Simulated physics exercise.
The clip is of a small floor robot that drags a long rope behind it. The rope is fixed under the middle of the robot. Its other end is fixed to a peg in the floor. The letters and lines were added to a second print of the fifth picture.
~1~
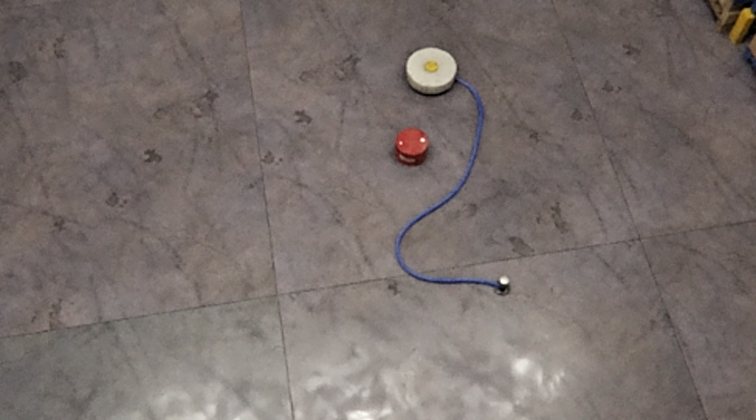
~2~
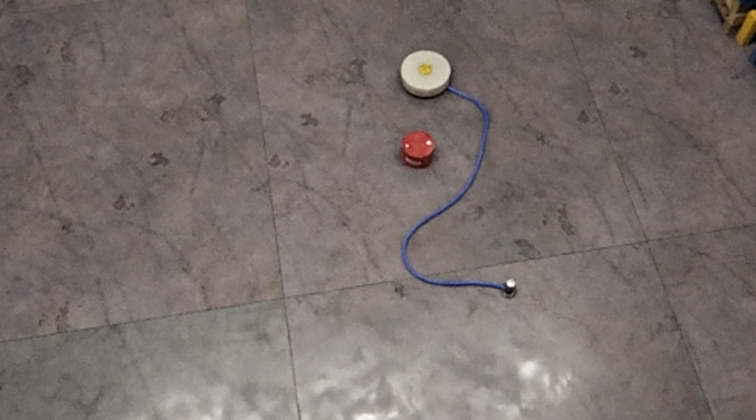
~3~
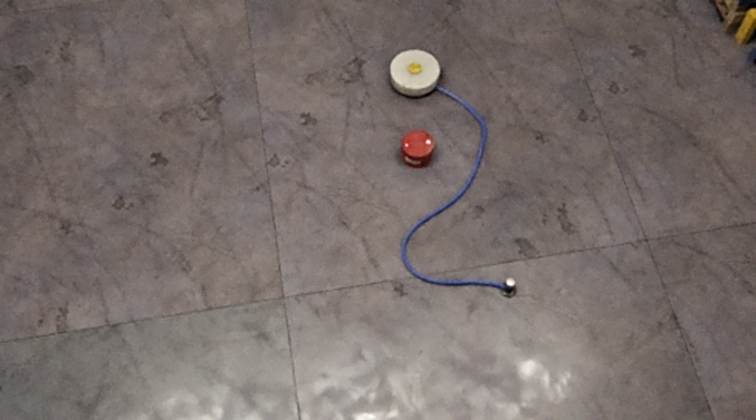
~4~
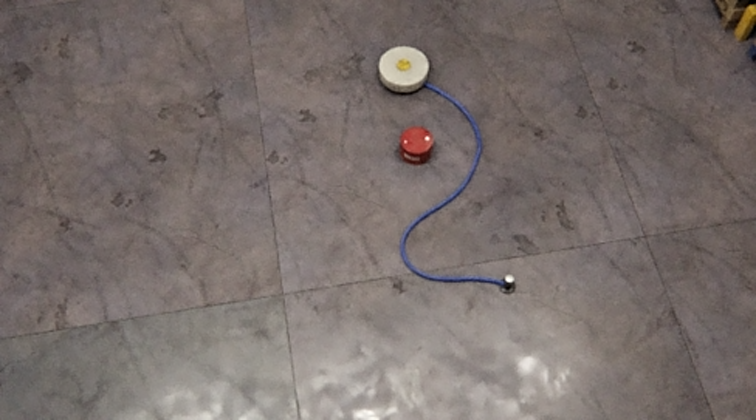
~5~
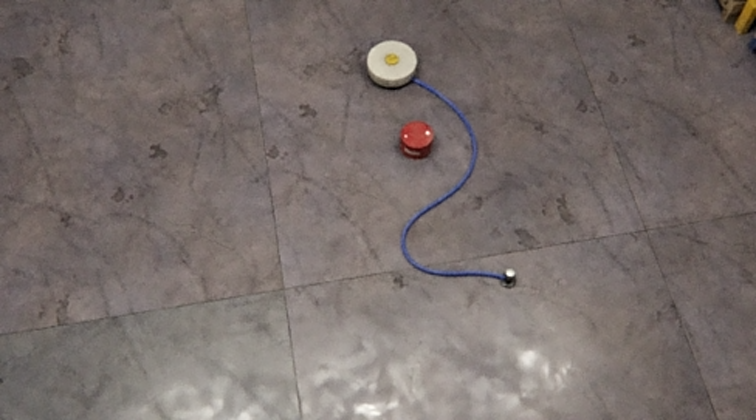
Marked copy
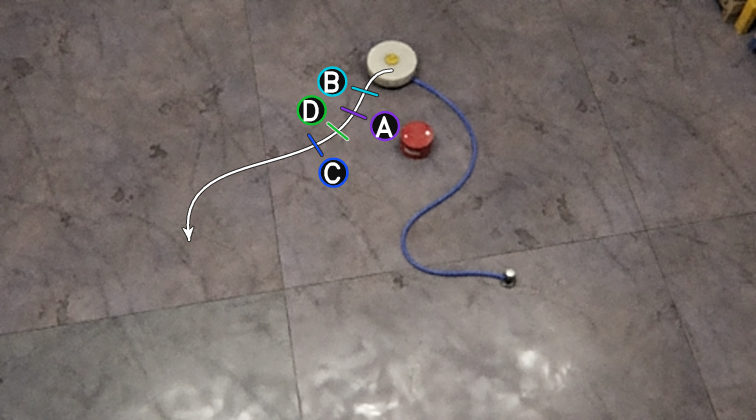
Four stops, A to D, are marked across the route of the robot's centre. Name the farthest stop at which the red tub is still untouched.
At D, and not beyond.
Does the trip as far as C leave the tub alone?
For that mark, no.
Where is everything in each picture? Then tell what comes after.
In the first picture, red tub (412, 147); robot (431, 72); peg (503, 284).
In the second picture, robot (425, 75); peg (510, 287).
In the third picture, robot (415, 74); peg (510, 286).
In the fourth picture, robot (404, 70); peg (508, 282).
In the fifth picture, robot (392, 65); peg (509, 277); red tub (417, 140).
On the marked copy, A at (354, 113); B at (365, 91); C at (315, 145); D at (338, 131); the route from (392, 70) via (292, 154) to (189, 240).
With D. Early on, robot (368, 80), middle of the rope (451, 194).
Further on, robot (354, 106), middle of the rope (451, 194).
At the end, robot (337, 126), middle of the rope (451, 194); nothing has been touched.
As for the rest, A is safe but short; B is safe but short; C brings the rope against the tub.
